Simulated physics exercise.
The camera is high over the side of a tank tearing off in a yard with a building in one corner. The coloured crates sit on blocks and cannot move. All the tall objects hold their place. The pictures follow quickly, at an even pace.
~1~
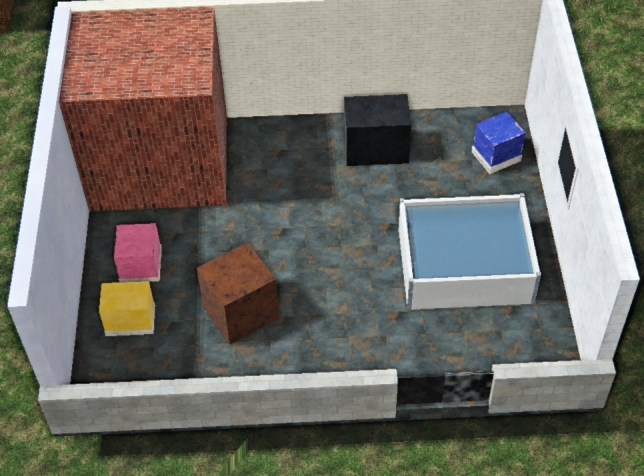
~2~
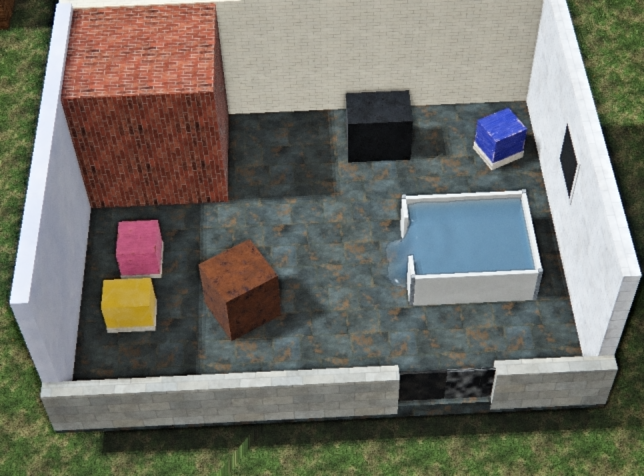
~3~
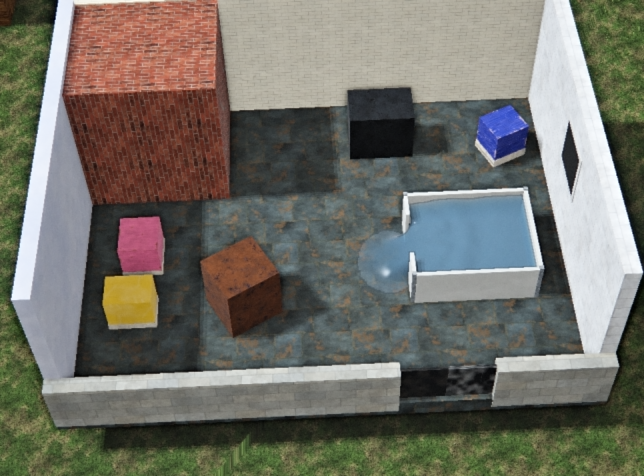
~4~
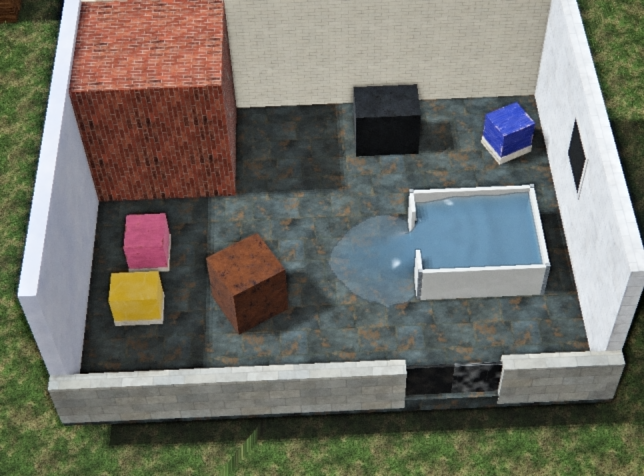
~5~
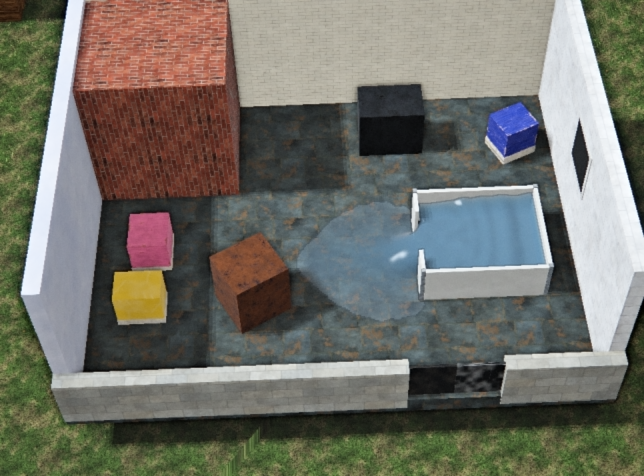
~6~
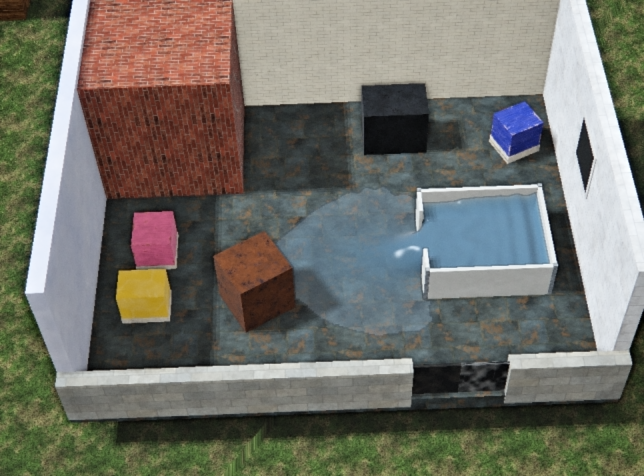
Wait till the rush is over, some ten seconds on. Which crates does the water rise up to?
The yellow crate is soaked; the blue crate keeps dry; the pink crate is soaked.
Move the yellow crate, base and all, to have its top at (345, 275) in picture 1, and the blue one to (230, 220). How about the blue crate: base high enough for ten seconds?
One by one: The blue crate is soaked.
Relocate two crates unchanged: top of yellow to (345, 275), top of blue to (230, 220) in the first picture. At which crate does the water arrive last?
The pink-painted one.
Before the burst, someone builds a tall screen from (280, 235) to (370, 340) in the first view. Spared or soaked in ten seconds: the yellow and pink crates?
One by one: The yellow crate stays dry; the pink crate escapes it.
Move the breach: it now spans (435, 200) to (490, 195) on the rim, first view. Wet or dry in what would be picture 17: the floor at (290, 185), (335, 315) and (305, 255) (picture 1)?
In turn: Under water, clear, free of water.
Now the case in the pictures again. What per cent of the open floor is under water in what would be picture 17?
Some 40 per cent.
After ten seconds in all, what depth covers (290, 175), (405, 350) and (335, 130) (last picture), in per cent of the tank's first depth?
About 6, 8 and 8 per cent.
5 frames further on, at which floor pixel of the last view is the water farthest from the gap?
Near (165, 278).
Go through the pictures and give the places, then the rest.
The water tank at (468, 240) is whole and still, in the first frame.
Water pours out at (409, 256) and has run to (395, 243), in the second frame.
The front is at (367, 277), out from the gap at (410, 254), in the third frame.
Water pours out at (416, 251) and has run to (334, 255), in the fourth frame.
Water pours out at (420, 250) and has run to (301, 265), in the fifth frame.
Water pours out at (424, 249) and has run to a hidden place, in the sixth frame.
A moment on, water covers 30 % of the floor; the yellow crate not reached, the blue crate not reached, the pink crate water round its plinth.
Next, water covers 40 % of the floor; the yellow crate water round its plinth, the blue crate not reached, the pink crate water round its plinth.
Then, water covers 50 % of the floor; the yellow crate water round its plinth, the blue crate not reached, the pink crate water round its plinth.
Later, water covers 70 % of the floor; the yellow crate water round its plinth, the blue crate not reached, the pink crate water round its plinth.
In the end, water covers 85 % of the floor; the yellow crate was topped, the blue crate stayed above the water, the pink crate was topped.
